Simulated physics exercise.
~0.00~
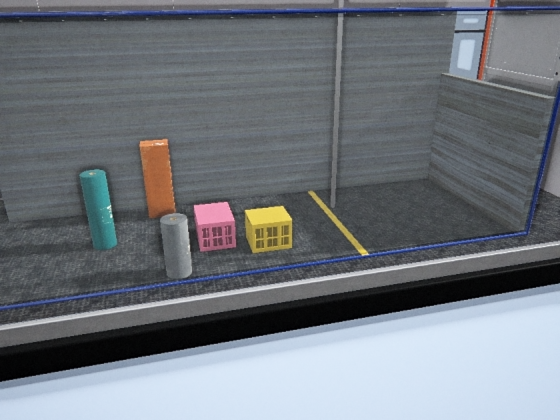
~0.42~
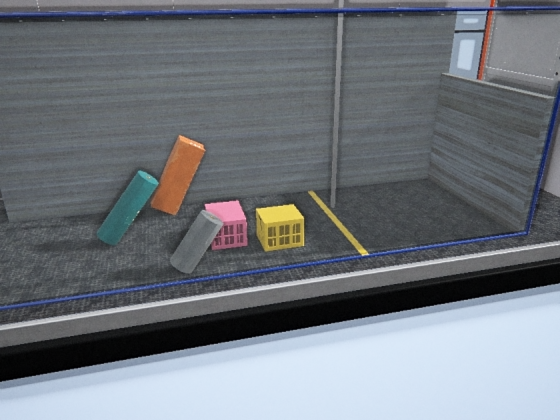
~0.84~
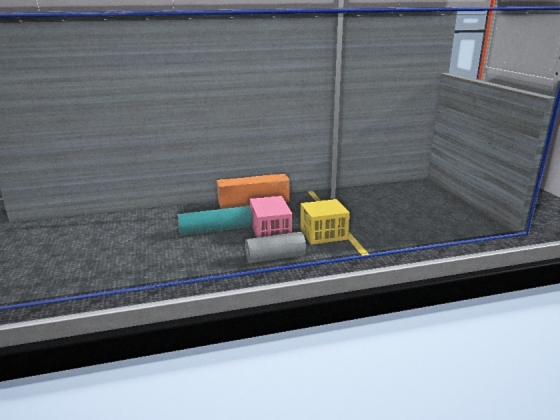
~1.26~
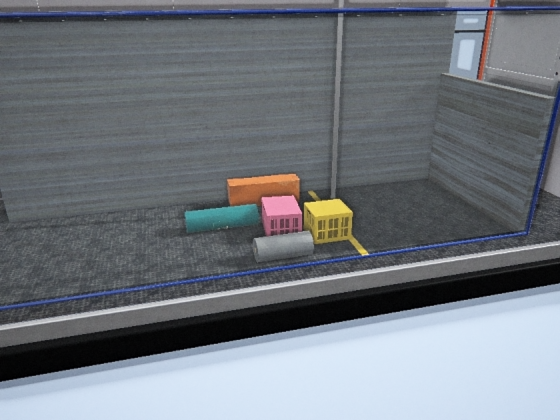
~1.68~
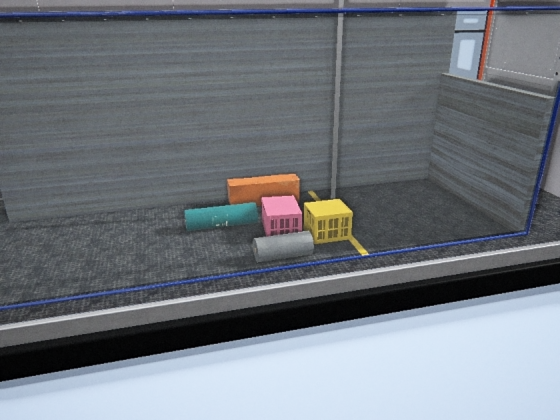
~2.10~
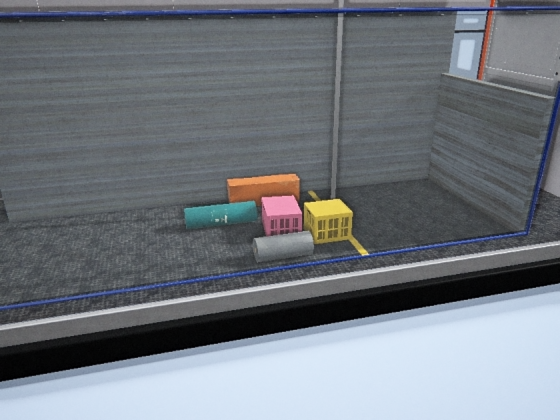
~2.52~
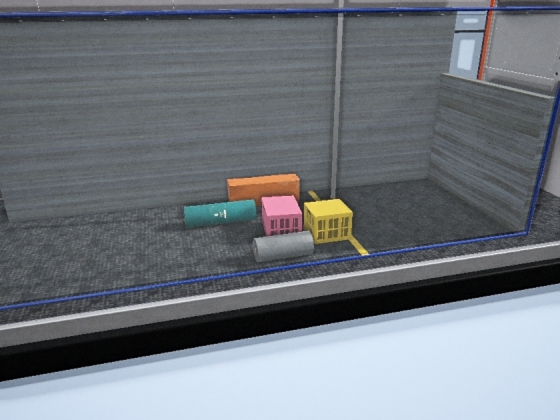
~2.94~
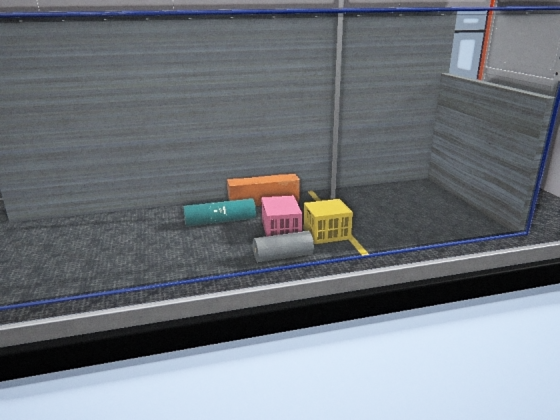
Two rolls and a tall orange box topple right as two crates slide, stopping short of a yellow line.
